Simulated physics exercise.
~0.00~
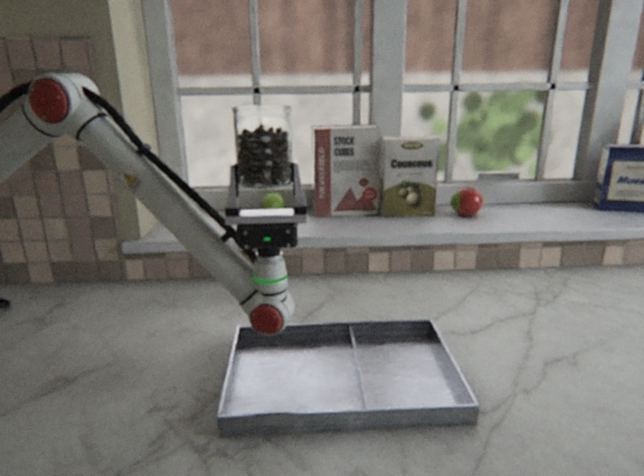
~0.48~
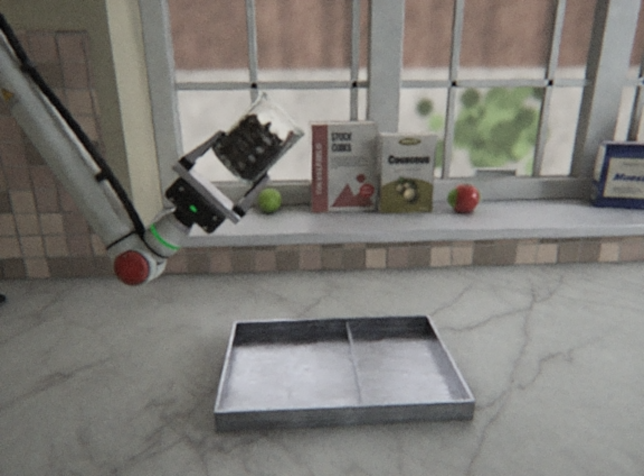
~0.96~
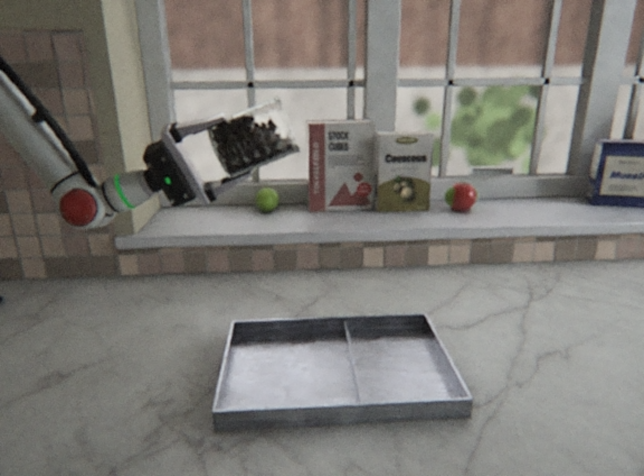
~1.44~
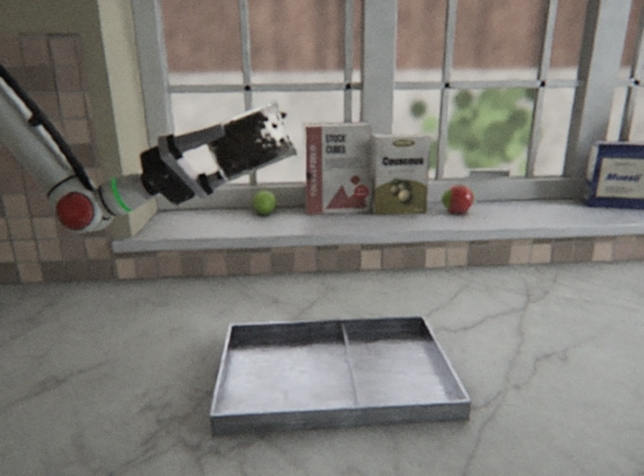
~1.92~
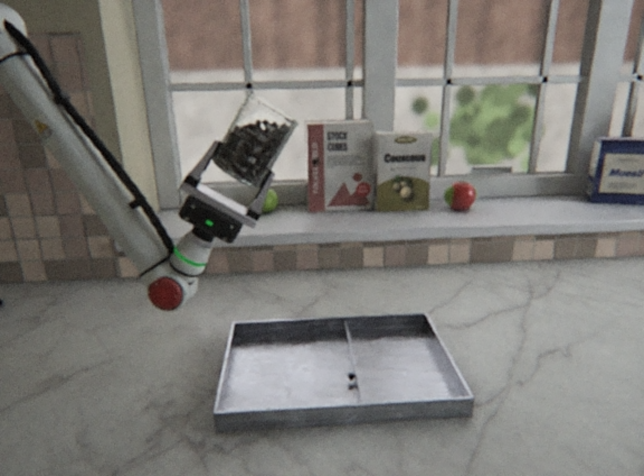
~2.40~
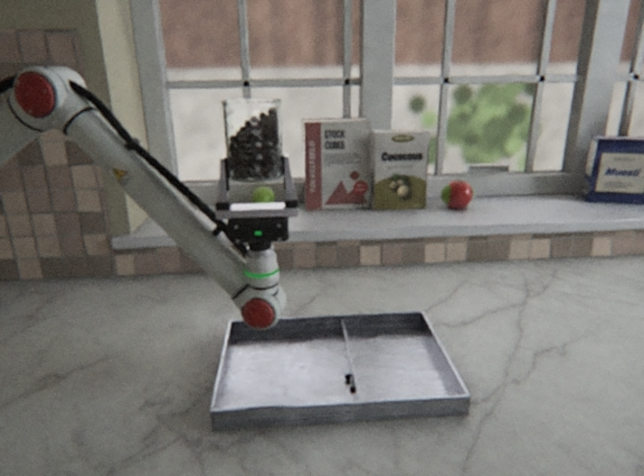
A white robot arm with red joints holds a clear cup of dark beans upright at the left of a marble counter, seen from the front before a window. A grey tray split by a cross wall sits on the counter, while a green apple, two food boxes, a red apple and a blue box line the sill. The arm swings the cup left and tips it rightward onto its side, and the beans slide toward the mouth. It then tilts the cup back upright. Only a few beans end up in the tray near the divider, and nearly all stay in the cup.
